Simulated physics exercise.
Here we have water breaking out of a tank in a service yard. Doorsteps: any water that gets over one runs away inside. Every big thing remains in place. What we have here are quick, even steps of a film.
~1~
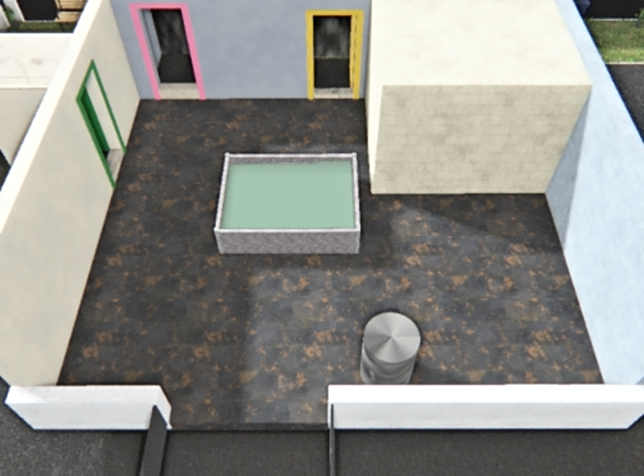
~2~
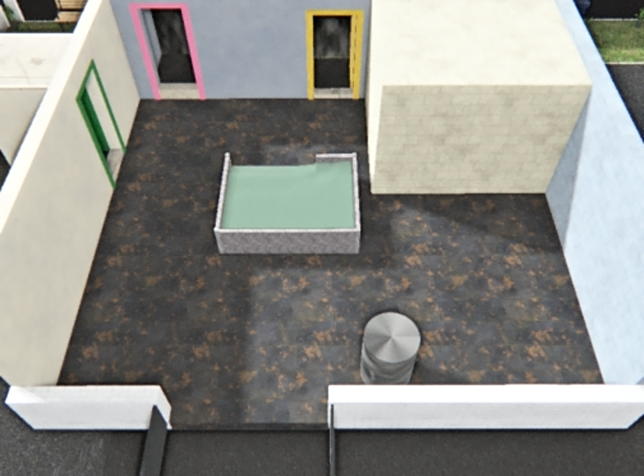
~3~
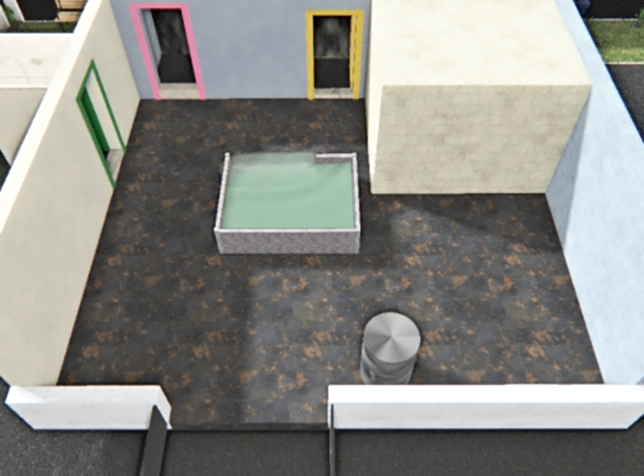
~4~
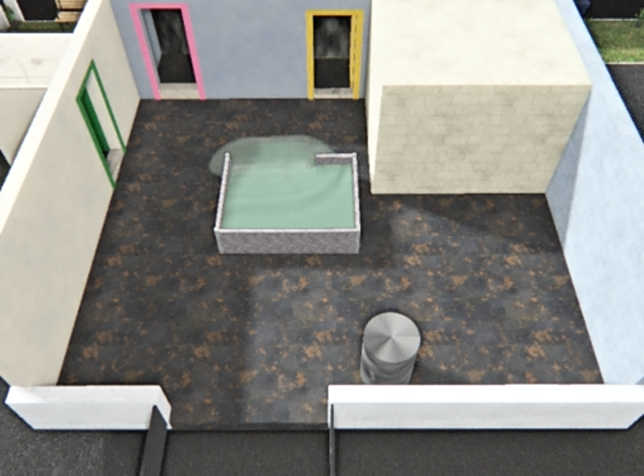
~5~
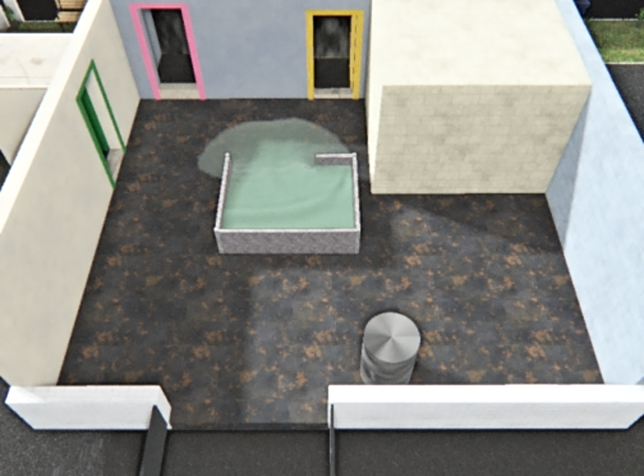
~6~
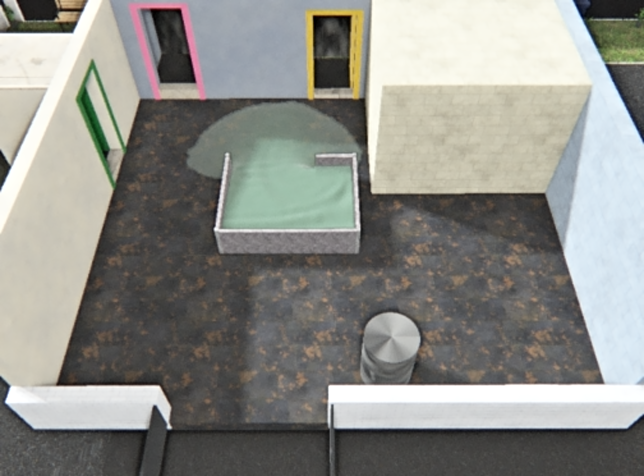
Water pours through a gap in the open tank's far side and spreads across the yard.
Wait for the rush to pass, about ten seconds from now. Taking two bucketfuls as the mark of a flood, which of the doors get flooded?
The pink door stays below the mark, the yellow door gets flooded, the green door stays below the mark.
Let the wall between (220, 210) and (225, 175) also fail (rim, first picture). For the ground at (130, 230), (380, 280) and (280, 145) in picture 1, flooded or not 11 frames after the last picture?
Going through them, the first would be submerged, the next still bare and the last still bare.
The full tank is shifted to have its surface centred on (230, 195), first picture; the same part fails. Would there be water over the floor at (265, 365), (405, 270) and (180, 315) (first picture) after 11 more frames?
Result: Spared; spared; spared.
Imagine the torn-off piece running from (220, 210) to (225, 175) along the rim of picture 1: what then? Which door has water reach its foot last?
I'd say the yellow door.
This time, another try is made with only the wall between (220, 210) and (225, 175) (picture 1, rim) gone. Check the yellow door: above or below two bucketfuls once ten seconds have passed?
Here the yellow door remains short.
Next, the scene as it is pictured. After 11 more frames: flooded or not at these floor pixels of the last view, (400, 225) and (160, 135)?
In that order: No water, flooded.
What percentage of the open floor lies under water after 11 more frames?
My estimate is close to 20 per cent.
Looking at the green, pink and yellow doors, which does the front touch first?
I'd say the one in yellow.
A moment on, water covers 20 % of the floor; the pink door not reached, the yellow door under two buckets in, the green door not reached.
Next, water covers 20 % of the floor; the pink door wet at the sill, nothing in, the yellow door over two buckets in, the green door not reached.
Then, water covers 30 % of the floor; the pink door wet at the sill, nothing in, the yellow door far over two buckets in, the green door wet at the sill, nothing in.
Later, water covers 60 % of the floor; the pink door wet at the sill, nothing in, the yellow door far over two buckets in, the green door wet at the sill, nothing in.
In the end, water covers 70 % of the floor; the pink door wet at the sill, nothing in, the yellow door far over two buckets in, the green door wet at the sill, nothing in.
